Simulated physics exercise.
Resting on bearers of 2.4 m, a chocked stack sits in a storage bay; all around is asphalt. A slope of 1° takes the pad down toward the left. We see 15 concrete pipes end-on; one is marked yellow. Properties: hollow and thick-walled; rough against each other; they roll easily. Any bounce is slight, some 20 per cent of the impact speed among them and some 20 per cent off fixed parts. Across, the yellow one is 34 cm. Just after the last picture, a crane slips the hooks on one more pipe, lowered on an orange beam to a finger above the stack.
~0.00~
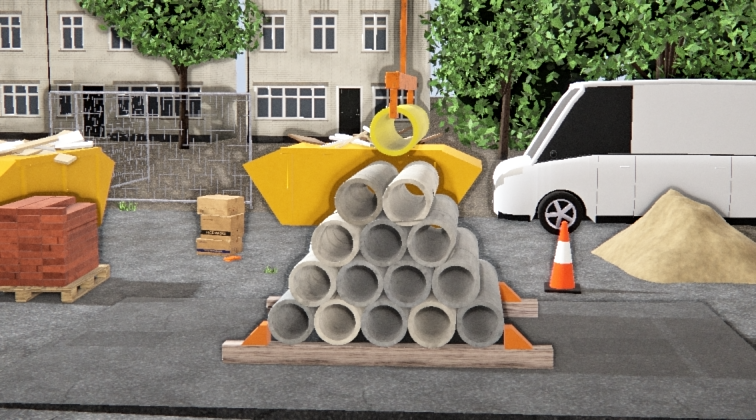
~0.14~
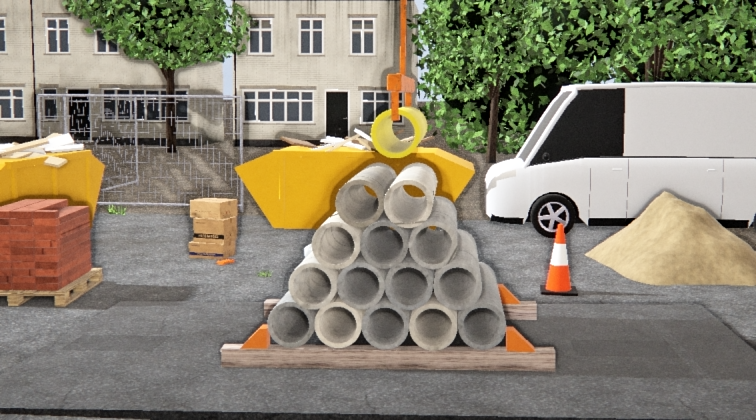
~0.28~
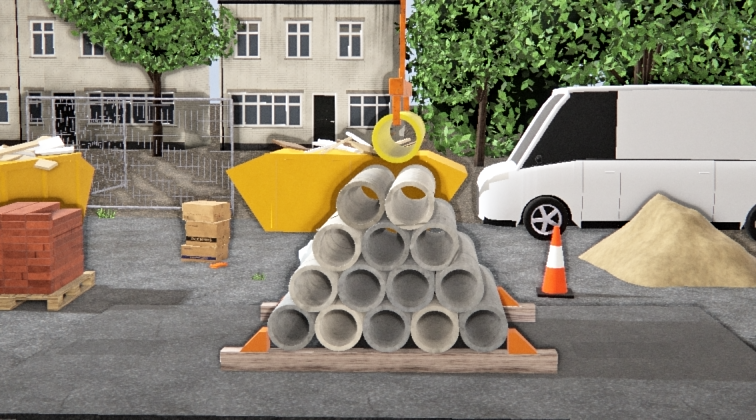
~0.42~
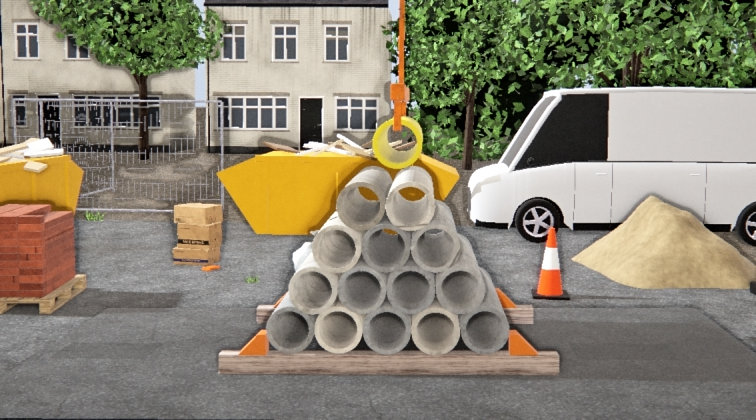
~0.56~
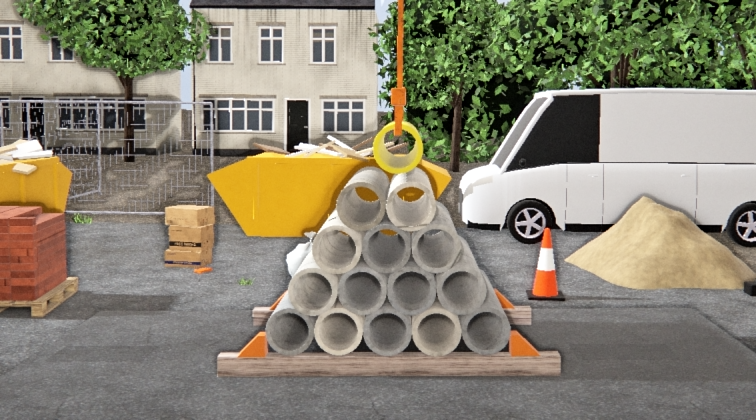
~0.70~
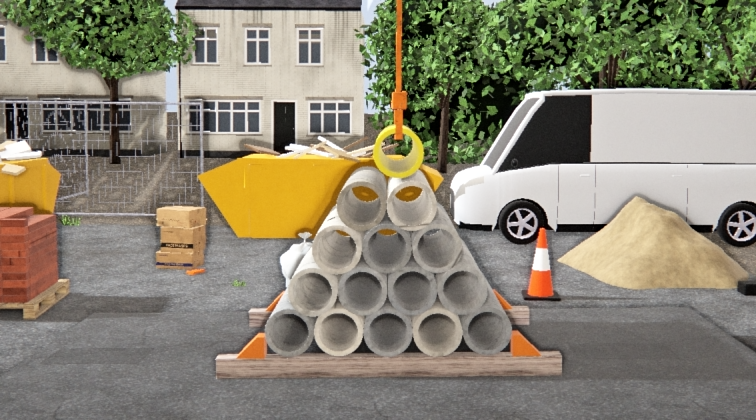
A stack of concrete pipes stays still as a yellow pipe on orange hooks lowers slightly.
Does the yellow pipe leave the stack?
No.
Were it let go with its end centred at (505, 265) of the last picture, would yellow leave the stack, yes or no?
In that case yellow gets away.
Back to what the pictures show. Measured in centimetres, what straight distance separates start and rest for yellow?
The yellow one shifted 20.
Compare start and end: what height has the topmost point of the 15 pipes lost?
Some 20 centimetres.
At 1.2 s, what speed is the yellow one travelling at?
0.1 m/s, roughly.
By 1.2 s, yellow is up on others, 80 cm inside the left chock, rolling left; 0 past a chock so far.
By 1.7 s, yellow is up on others, 85 cm inside the right chock, rolling left; 0 past a chock so far.
Finally (2.3 s), yellow is up on others, 85 cm inside the left chock; 0 past a chock so far.
